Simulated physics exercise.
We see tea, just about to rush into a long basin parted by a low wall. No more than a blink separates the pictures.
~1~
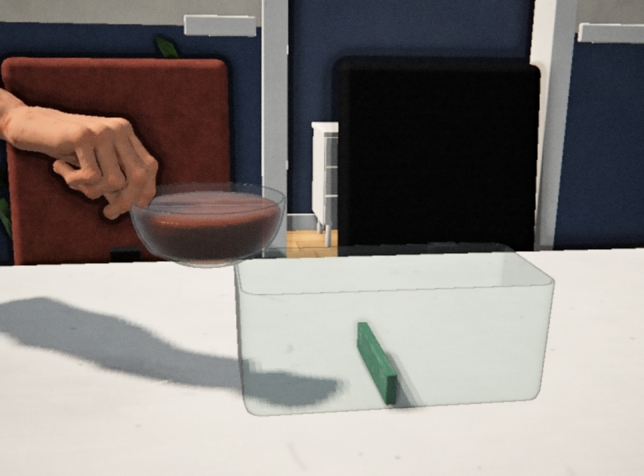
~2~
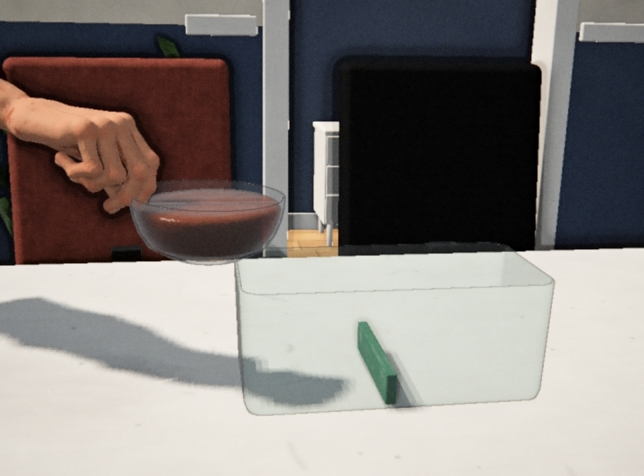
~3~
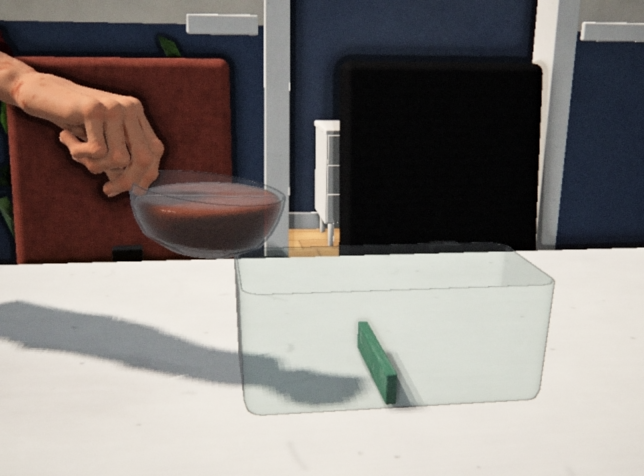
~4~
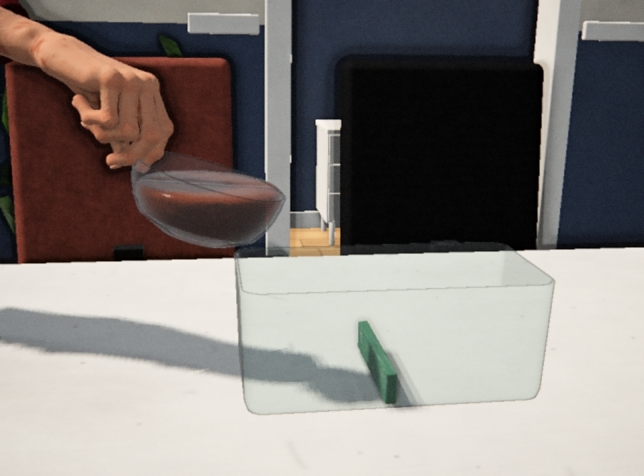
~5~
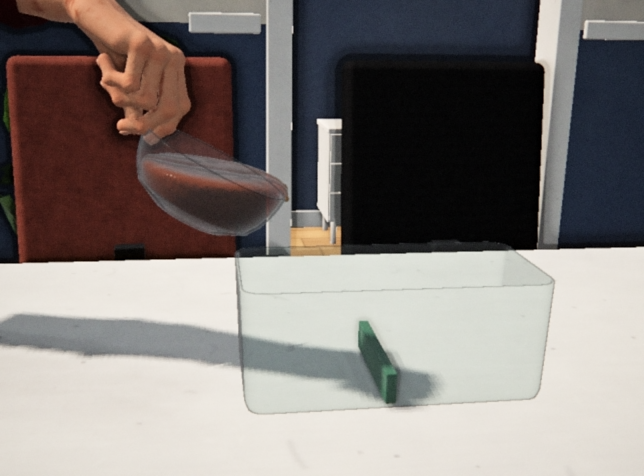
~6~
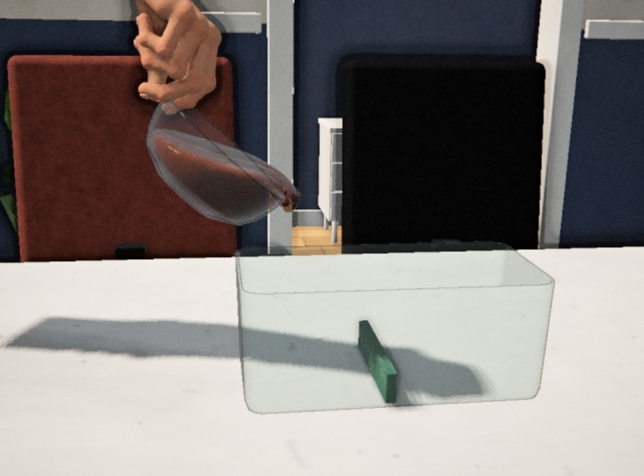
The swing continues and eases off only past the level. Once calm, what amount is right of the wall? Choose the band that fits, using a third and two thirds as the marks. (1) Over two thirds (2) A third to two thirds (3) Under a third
The answer is 2.
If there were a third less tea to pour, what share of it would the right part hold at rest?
Roughly 50 in a hundred.
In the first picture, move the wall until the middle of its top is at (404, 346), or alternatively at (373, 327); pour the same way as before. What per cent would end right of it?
That'd be about 20 percent for the first and about 55 percent for the other.
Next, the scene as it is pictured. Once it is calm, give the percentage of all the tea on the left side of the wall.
Around 40 %.
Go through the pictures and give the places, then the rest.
The first frame shows tilt 0°; pouring edge (284, 198); surface from (134, 208) to (281, 204); the long basin's rim runs from (237, 272) to (528, 264); the wall's top is at (376, 348).
The second frame shows tilt 2°; pouring edge (284, 198); surface from (134, 204) to (281, 202).
The third frame shows tilt 8°; pouring edge (284, 198); surface from (135, 196) to (280, 196).
The fourth frame shows tilt 17°; pouring edge (284, 198); surface from (137, 180) to (280, 192); 2 per cent is over the edge.
The fifth frame shows tilt 29°; pouring edge (283, 198); surface from (141, 158) to (273, 185); 6 per cent is over the edge.
The sixth frame shows tilt 43°; pouring edge (283, 198); surface from (152, 130) to (253, 164); 10 per cent is over the edge.
A moment on, the bowl is tipped right over and 10 per cent is still to pour, 22 is left of the wall and 6 right of it.
Next, the bowl is tipped right over and 0 per cent is still to pour, 24 is left of the wall and 75 right of it.
Then the bowl is tipped right over and 0 per cent is still to pour, 27 is left of the wall and 47 right of it.
Later the bowl is tipped right over and 0 per cent is still to pour, 38 is left of the wall and 54 right of it.
Finally, 41 per cent lies left of the wall, 53 right of it and 6 outside.
